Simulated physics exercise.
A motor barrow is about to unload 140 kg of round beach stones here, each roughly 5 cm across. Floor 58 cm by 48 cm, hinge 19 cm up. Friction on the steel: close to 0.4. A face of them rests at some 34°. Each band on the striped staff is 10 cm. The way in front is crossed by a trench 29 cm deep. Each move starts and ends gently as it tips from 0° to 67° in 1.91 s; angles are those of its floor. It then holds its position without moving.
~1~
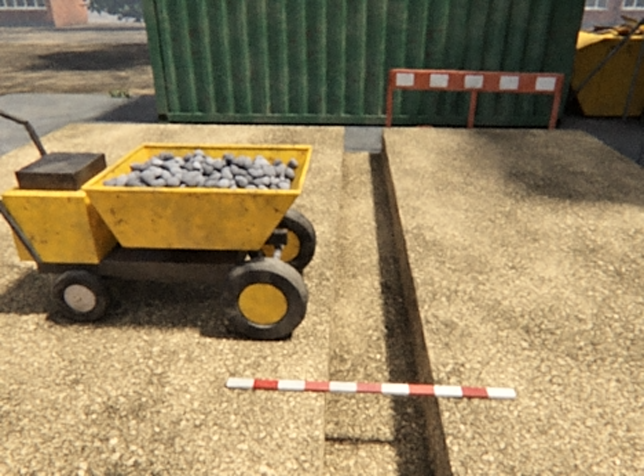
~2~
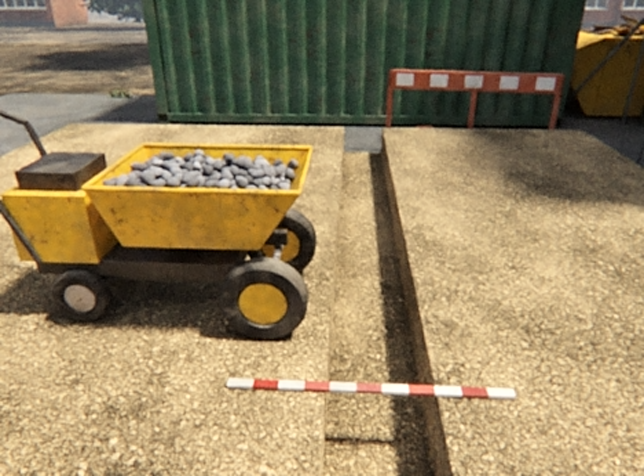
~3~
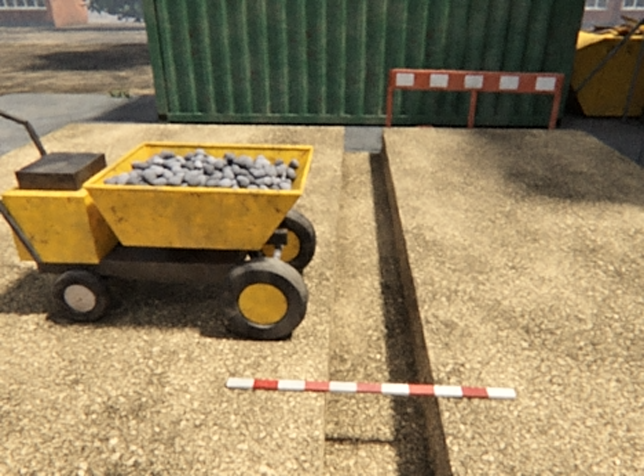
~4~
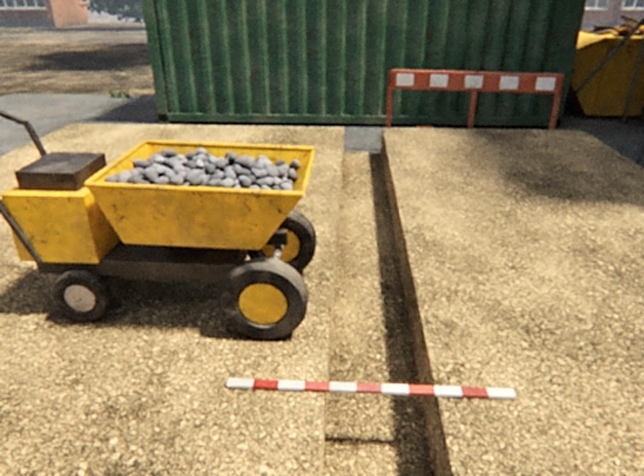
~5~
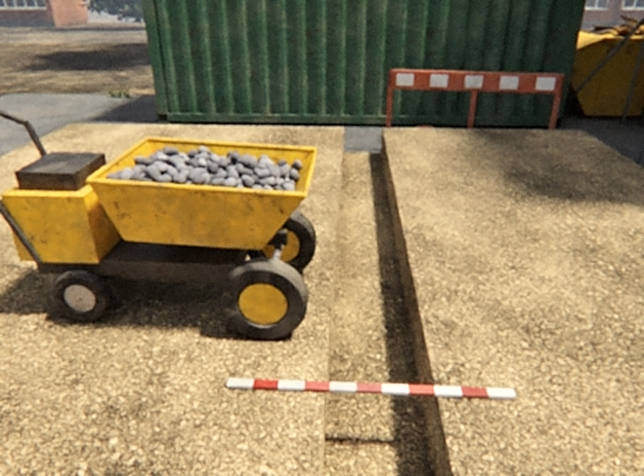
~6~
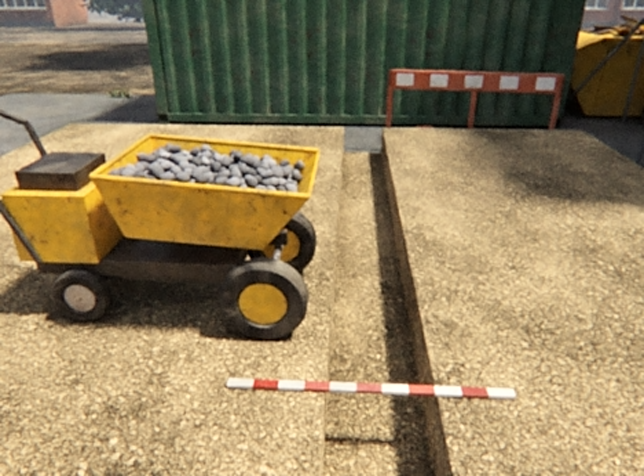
The yellow skip of a motor barrow, loaded with rounded grey stones, tilts very slightly down toward the right, while its wheels stay still on gravelly ground beside a narrow trench and a red-and-white striped staff.
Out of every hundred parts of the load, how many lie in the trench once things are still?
Around 61 out of 100.
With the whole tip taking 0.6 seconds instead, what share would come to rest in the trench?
I'd put it at roughly 40 per cent.
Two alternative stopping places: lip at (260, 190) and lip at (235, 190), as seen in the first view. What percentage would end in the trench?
90 %, then 100 %.
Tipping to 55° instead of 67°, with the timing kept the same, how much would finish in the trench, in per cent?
It would be near 40 per cent.
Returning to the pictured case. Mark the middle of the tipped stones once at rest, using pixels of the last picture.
Near (406, 333).
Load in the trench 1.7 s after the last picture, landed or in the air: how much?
Roughly 20% by that time.
Then, 1.1 s after the last picture the floor is at 56°, 97 % in the skip, 3 % in the trench; the foremost stones are at (404, 265).
Then, 1.7 s after the last picture the floor is at 67°, 47 % in the skip, 22 % in the trench, 31 % past the trench; the foremost stones are at (545, 321).
Then, 2.1 s after the last picture the floor is at 67°, 25 % in the skip, 35 % in the trench, 40 % past the trench; the foremost stones are at (626, 335).
Then, 4.0 s after the last picture the floor is at 67°, 0 % in the skip, 61 % in the trench, 39 % past the trench; the foremost stones are at (641, 310).
